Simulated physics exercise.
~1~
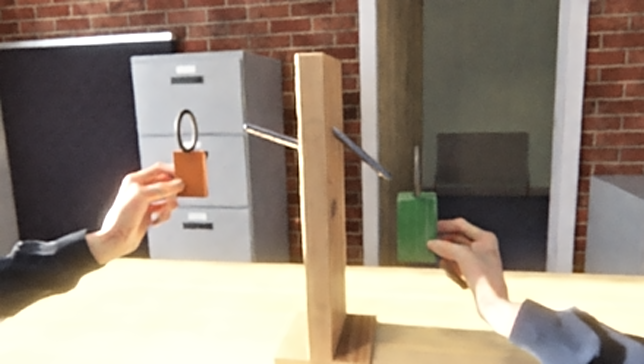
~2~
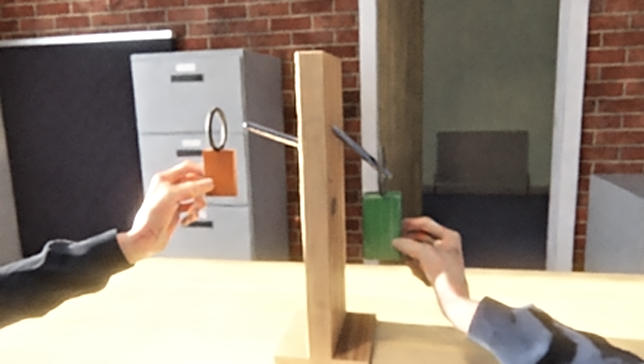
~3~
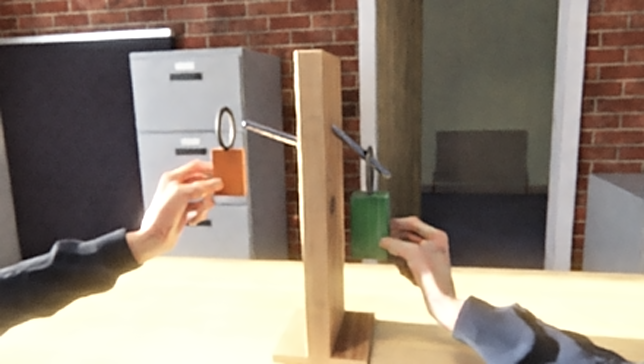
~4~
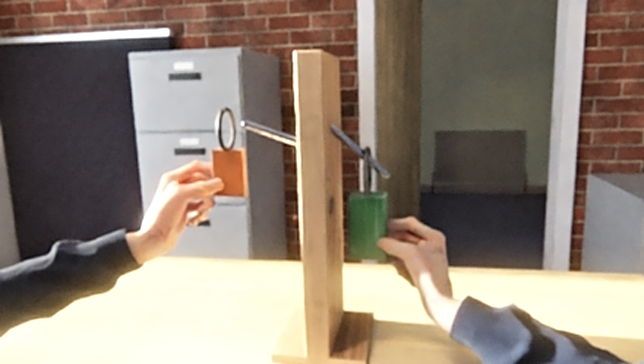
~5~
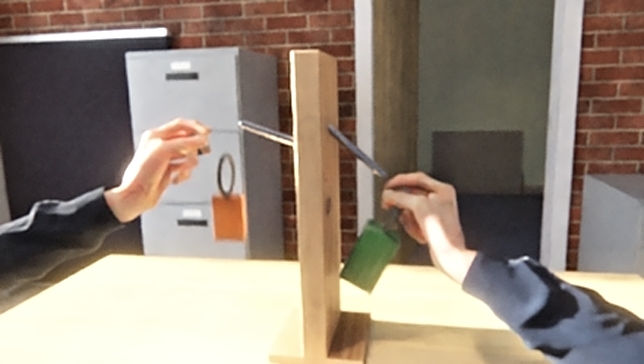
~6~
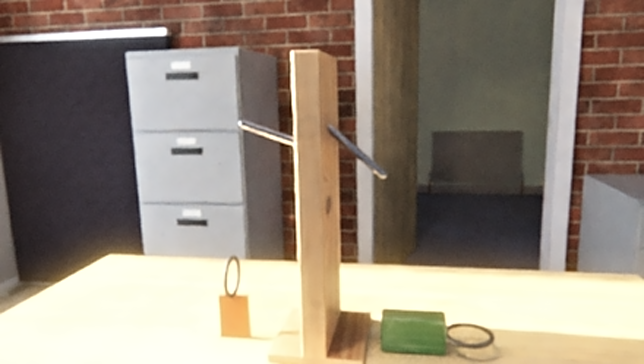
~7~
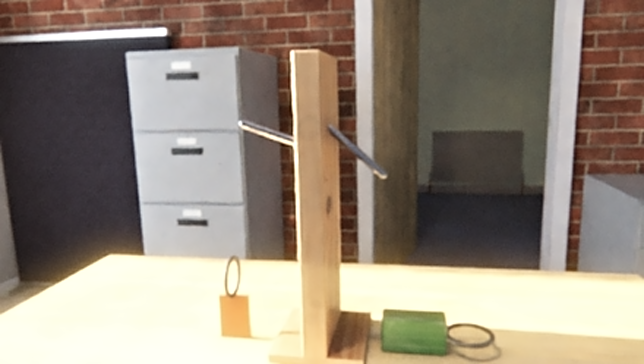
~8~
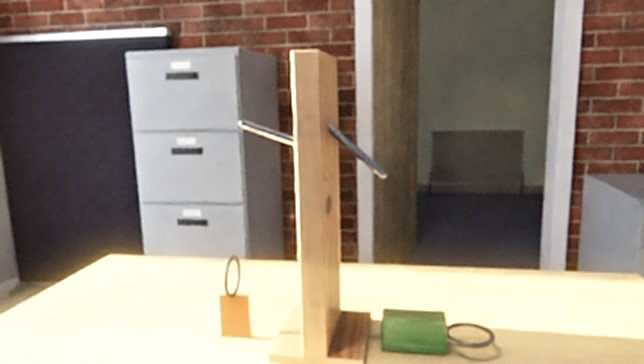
Two hands bring an orange tag and a green block to pegs, but both fall.
